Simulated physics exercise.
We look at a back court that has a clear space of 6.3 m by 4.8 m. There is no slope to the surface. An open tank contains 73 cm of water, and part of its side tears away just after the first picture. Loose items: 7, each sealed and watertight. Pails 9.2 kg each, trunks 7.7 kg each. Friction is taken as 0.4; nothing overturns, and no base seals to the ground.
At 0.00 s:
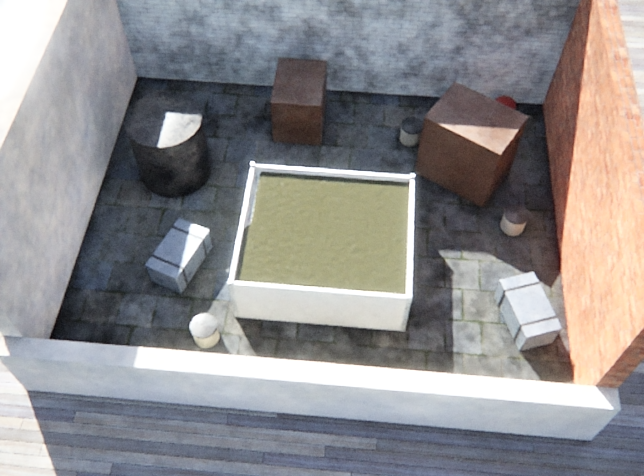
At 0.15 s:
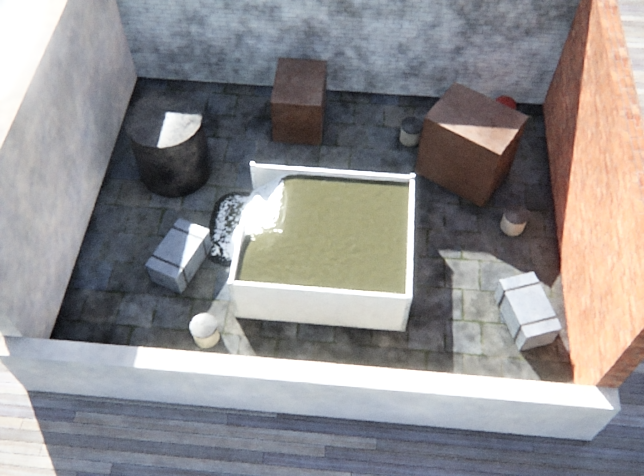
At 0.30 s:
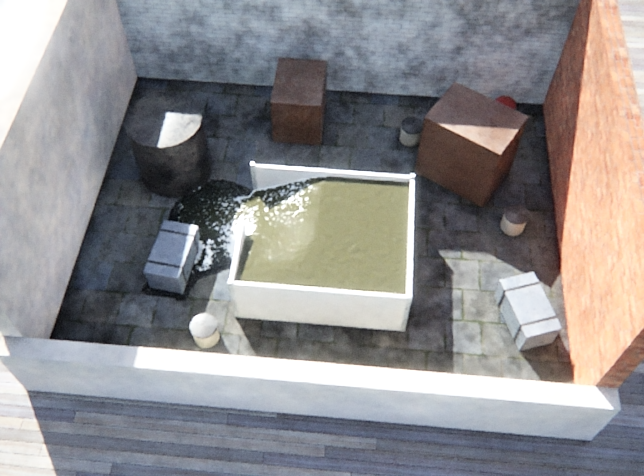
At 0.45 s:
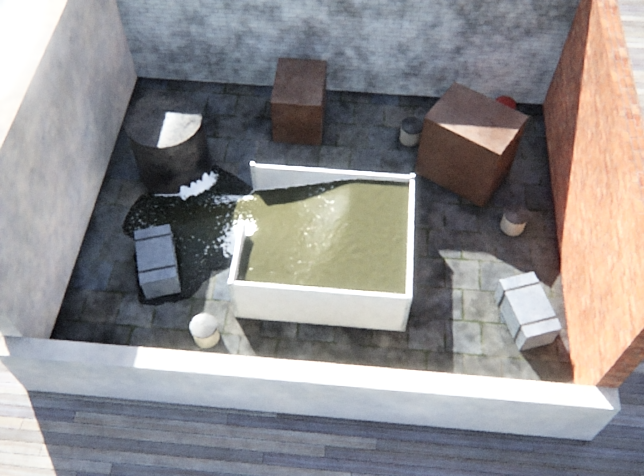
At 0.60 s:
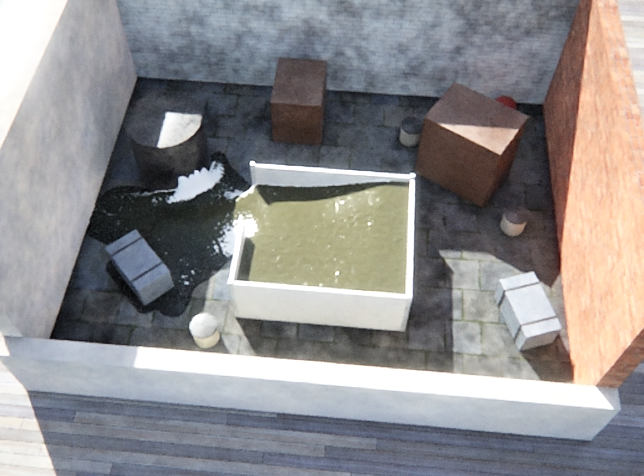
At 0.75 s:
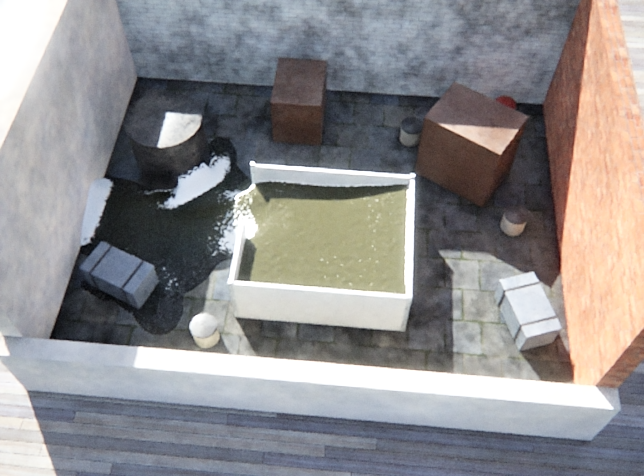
Murky olive water pours from the left side of a white open tank in a walled, paved court, seen from high above by a still camera. Around the tank stand a dark drum and grey trunk at left, brown boxes behind, and pale pails and another grey trunk at right. The dark, foaming pool spreads leftward to the wall, pushing and turning the left trunk, while the tank's level drops and everything else stays put.
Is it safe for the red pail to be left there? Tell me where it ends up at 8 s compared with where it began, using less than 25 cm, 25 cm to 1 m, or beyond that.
Hardly budges.
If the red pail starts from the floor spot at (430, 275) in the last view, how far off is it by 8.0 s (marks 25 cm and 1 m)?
It hardly budges.
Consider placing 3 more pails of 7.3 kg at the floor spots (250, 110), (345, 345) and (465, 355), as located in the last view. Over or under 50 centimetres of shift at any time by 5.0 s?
Answers, first to last: Exceeding, exceeding, exceeding.
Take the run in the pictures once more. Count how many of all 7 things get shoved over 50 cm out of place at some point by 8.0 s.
I count 5 of them.
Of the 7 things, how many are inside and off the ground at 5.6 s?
I'd say 2 of them.
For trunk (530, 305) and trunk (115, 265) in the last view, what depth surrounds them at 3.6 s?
Around 0 cm and 11 cm.
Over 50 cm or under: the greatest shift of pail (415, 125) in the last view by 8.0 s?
Looking at the run, it comes out shy of the mark.
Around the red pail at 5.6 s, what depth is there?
Around 2 cm.
After 1.6 s the red pail is near (505, 104), 0.0 m from its start, aground; 0 afloat.
After 3.6 s the red pail is near (505, 104), 0.0 m from its start, aground; 0 afloat.
After 5.6 s the red pail is near (505, 104), 0.0 m from its start, aground; 2 afloat.
After 8.0 s the red pail is near (504, 106), 0.1 m from its start, afloat; 4 afloat.
